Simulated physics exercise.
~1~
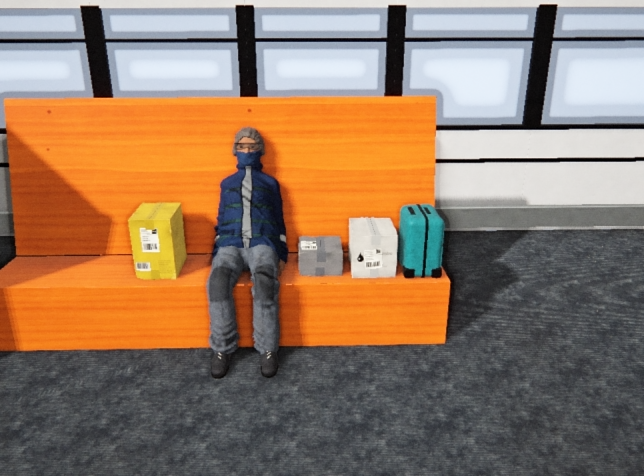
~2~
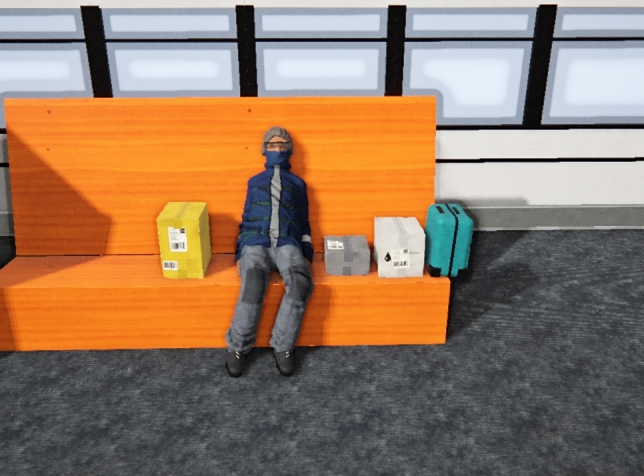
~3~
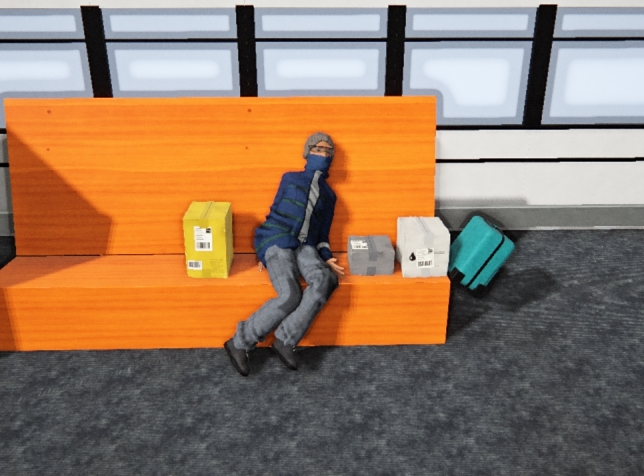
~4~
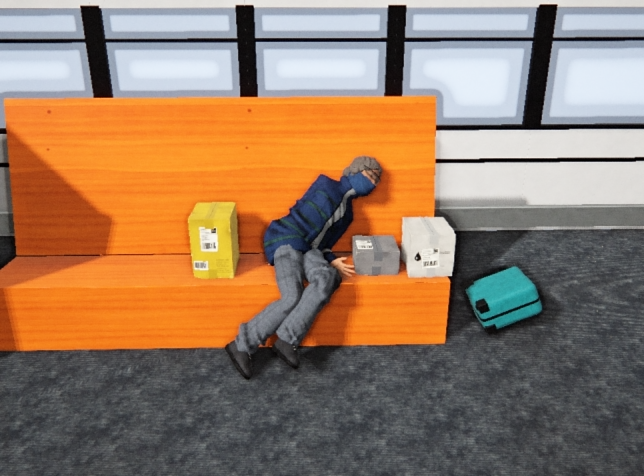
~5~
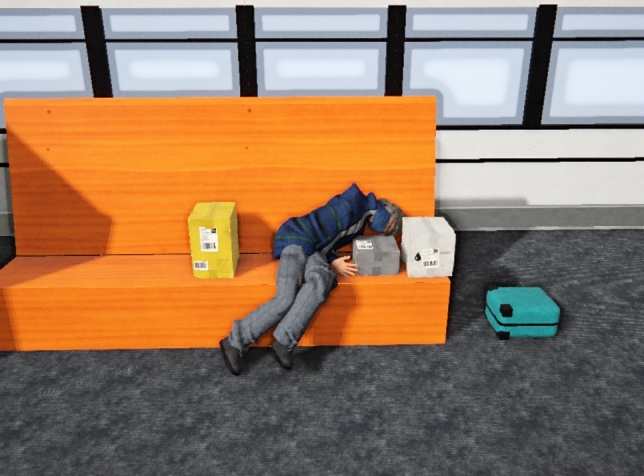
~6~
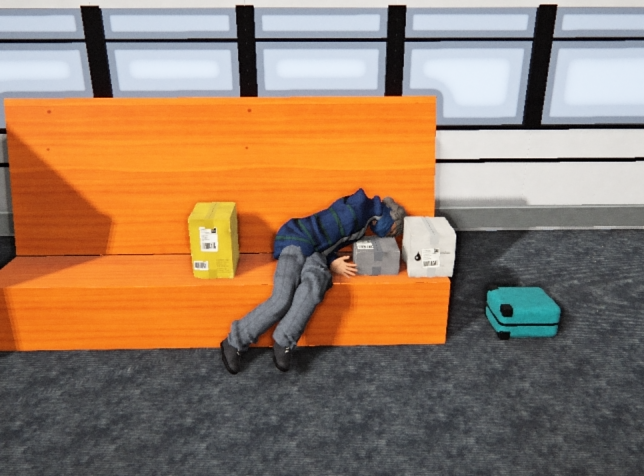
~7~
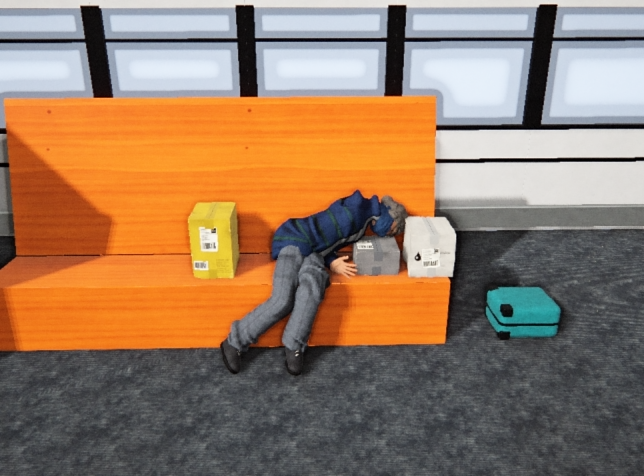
A seated passenger in a blue jacket and the luggage beside them slide right along an orange bench; the teal case tips off the end onto the floor, while the passenger slumps sideways over the grey carton, ending bent over beside the white box, with the yellow pack still upright.
